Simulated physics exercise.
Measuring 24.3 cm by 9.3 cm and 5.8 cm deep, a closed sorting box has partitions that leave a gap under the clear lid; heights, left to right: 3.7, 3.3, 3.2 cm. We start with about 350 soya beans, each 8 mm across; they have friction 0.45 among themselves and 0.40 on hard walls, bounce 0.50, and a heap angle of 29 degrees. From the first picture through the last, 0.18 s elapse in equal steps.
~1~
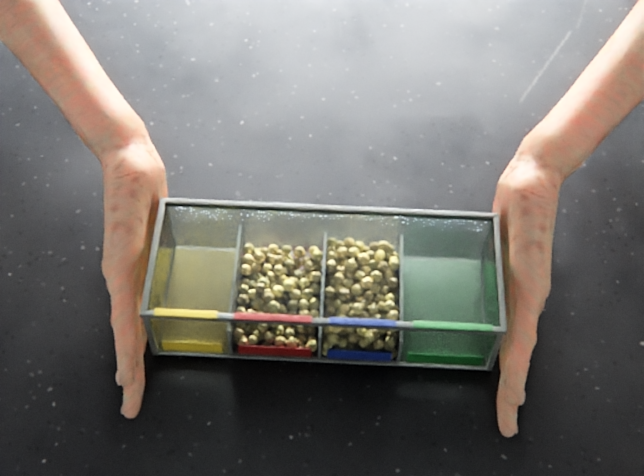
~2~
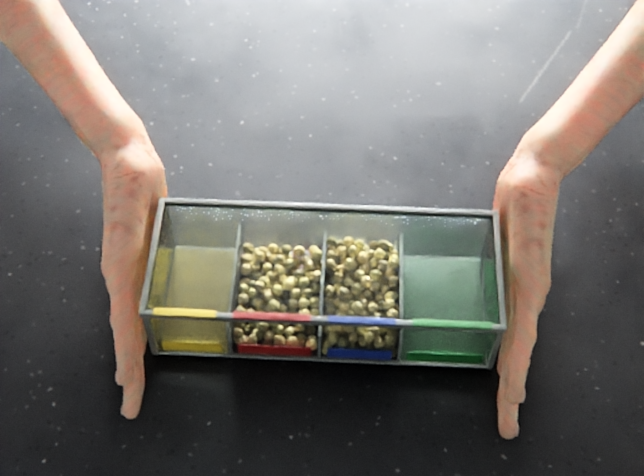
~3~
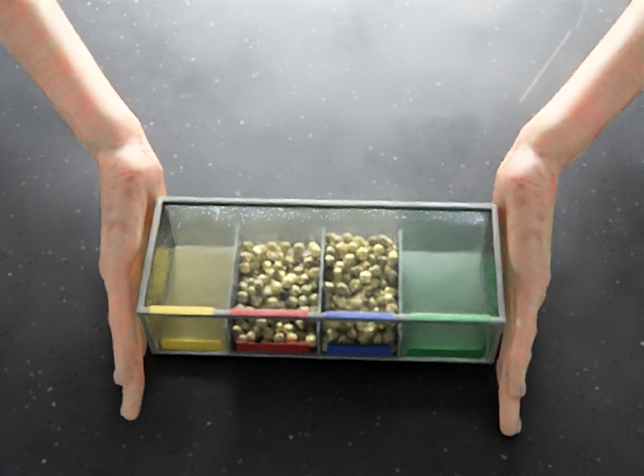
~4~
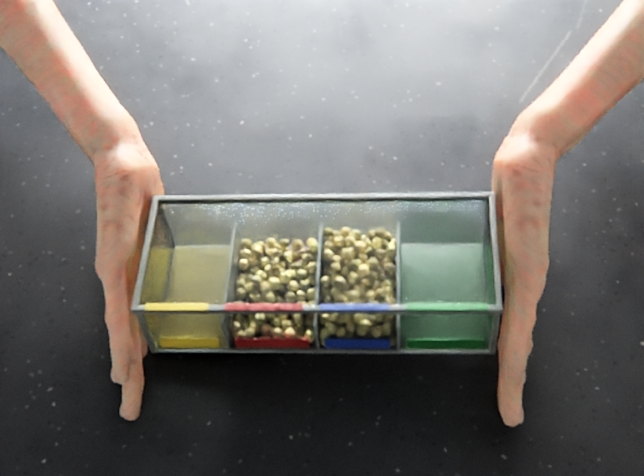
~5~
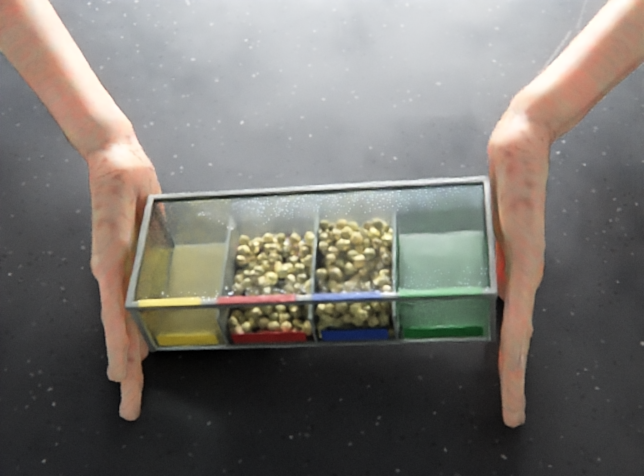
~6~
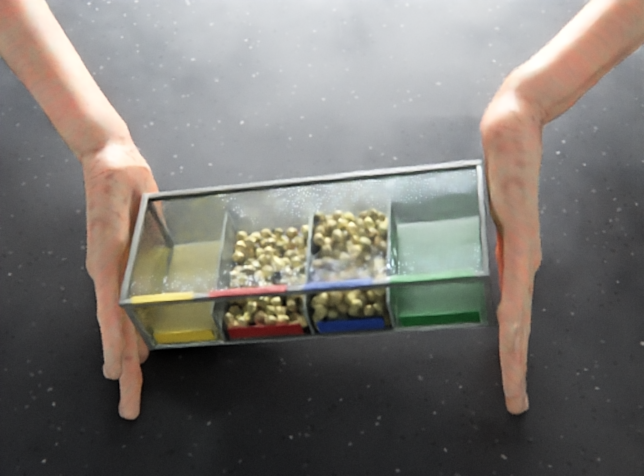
The footage shows two hands holding a clear-lidded box with yellow, red, blue and green sections, slowly tilting it so its right end rises slightly, while the small pale beans stay in the red and blue middle sections.
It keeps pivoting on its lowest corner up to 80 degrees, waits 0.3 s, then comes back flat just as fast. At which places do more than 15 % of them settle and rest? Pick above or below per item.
Red = above; blue = above; green = below; yellow = above.
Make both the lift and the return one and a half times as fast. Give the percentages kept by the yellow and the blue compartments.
Then yellow would get 40 per cent, while blue would get 25 per cent.
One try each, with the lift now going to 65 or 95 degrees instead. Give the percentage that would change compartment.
Some 15 and some 70 per cent, respectively.
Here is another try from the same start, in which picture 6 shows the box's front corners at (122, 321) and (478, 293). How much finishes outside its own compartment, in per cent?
It would come to roughly 45 percent.
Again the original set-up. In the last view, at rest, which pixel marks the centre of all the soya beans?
I'd say roughly (262, 280).
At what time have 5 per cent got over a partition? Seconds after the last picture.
0.65 s, roughly.
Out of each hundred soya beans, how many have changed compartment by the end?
Near 35 per cent, all told.
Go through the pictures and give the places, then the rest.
The first picture shows box tilt 0 degrees, front corners at (147, 312) and (500, 328); red 40 %, blue 60 %.
The second picture shows box tilt 1 degrees, front corners at (146, 311) and (500, 326).
The third picture shows box tilt 2 degrees, front corners at (143, 310) and (499, 319).
The fourth picture shows box tilt 5 degrees, front corners at (139, 307) and (496, 307), lowest corner left back.
The fifth picture shows box tilt 9 degrees, front corners at (133, 304) and (491, 291), lowest corner left back.
The sixth picture shows box tilt 13 degrees, front corners at (126, 301) and (483, 273), lowest corner left back; red 40 %, blue 60 %.
Then, 0.80 s after the last picture, tilt 80 degrees; red 50 %, blue 40 %, yellow 15 %.
Then, 1.34 s after the last picture, tilt 44 degrees; red 35 %, blue 30 %, yellow 35 %.
Then, 1.94 s after the last picture, tilt 0 degrees; red 35 %, blue 30 %, yellow 35 %.
In the end, red 35 %, blue 30 %, green 0 %, yellow 35 %.
